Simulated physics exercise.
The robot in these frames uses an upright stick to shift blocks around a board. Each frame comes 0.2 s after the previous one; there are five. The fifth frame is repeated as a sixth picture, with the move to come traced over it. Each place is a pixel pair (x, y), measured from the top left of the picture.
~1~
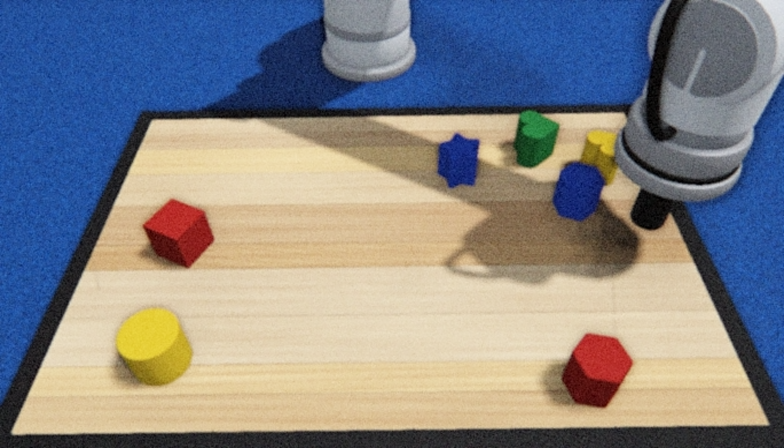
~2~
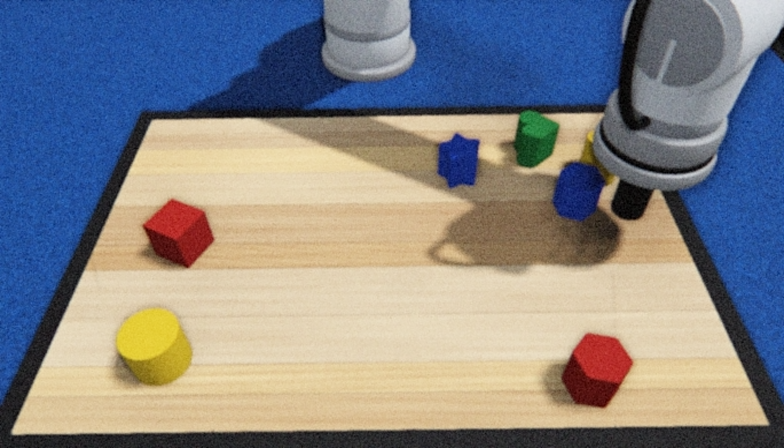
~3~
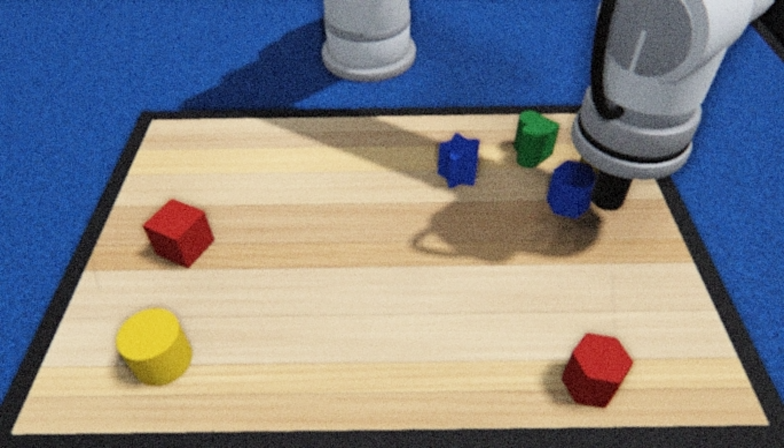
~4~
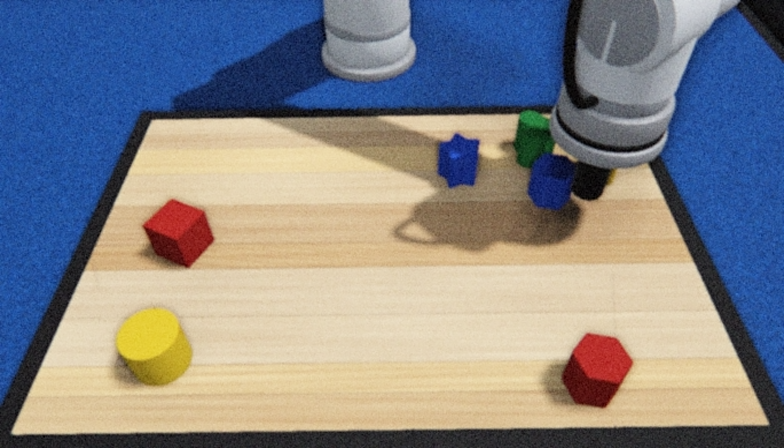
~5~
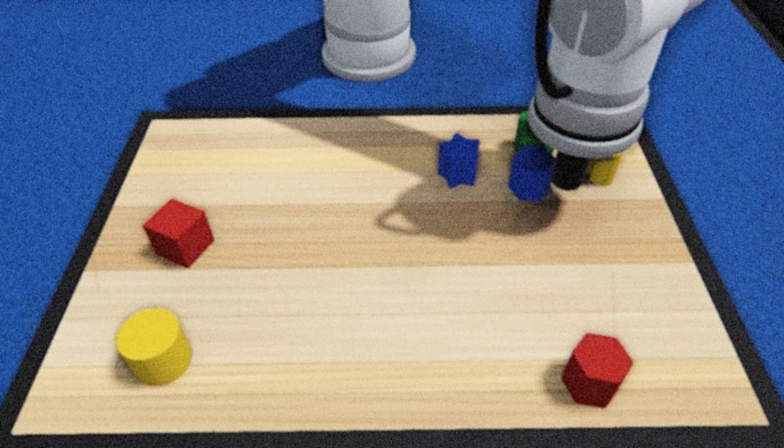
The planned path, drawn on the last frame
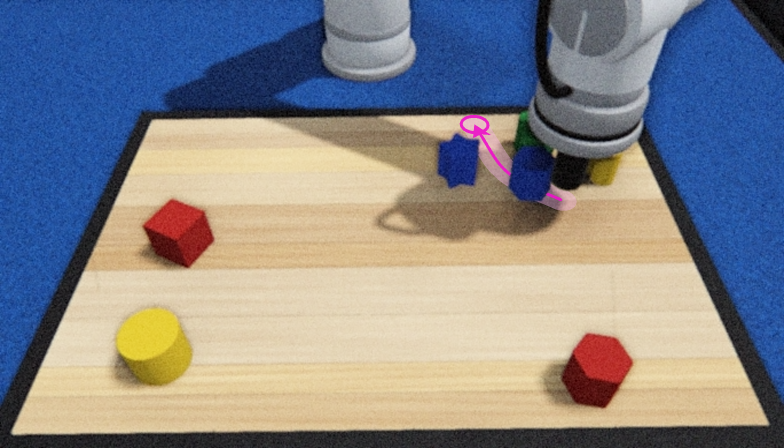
The robot's dark stick moves left and slightly upward across the board's upper right until it meets the blue hexagonal block. It then pushes that block a short way toward the blue star, while the arm partly covers the green heart and the other blocks stay still.
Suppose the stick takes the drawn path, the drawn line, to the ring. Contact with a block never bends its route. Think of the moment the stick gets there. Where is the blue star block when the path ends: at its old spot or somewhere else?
My prediction: It moves.
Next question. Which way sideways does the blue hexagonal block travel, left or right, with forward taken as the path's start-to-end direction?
Leftward.
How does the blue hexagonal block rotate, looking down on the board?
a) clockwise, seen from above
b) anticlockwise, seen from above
The correct letter is b.
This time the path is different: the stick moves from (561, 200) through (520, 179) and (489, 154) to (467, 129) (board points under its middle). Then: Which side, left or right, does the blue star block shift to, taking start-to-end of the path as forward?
It moves over to the left.
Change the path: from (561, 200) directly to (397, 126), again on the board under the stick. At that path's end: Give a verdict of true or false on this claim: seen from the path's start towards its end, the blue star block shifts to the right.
Verdict: False.
Path on the board, from (561, 200) through (517, 179) and (491, 152) to (475, 124).
What follows on the original path. One third of the way, stick at (520, 161); blue star block at (455, 144); blue hexagonal block at (489, 142), turned 15° anticlockwise.
Two thirds of the way, stick at (493, 134); blue star block at (440, 142), turned 45° anticlockwise; blue hexagonal block at (465, 128), turned 50° anticlockwise.
At the end, stick at (477, 107); blue star block at (440, 142), turned 45° anticlockwise; blue hexagonal block at (465, 128), turned 50° anticlockwise; green heart in place.
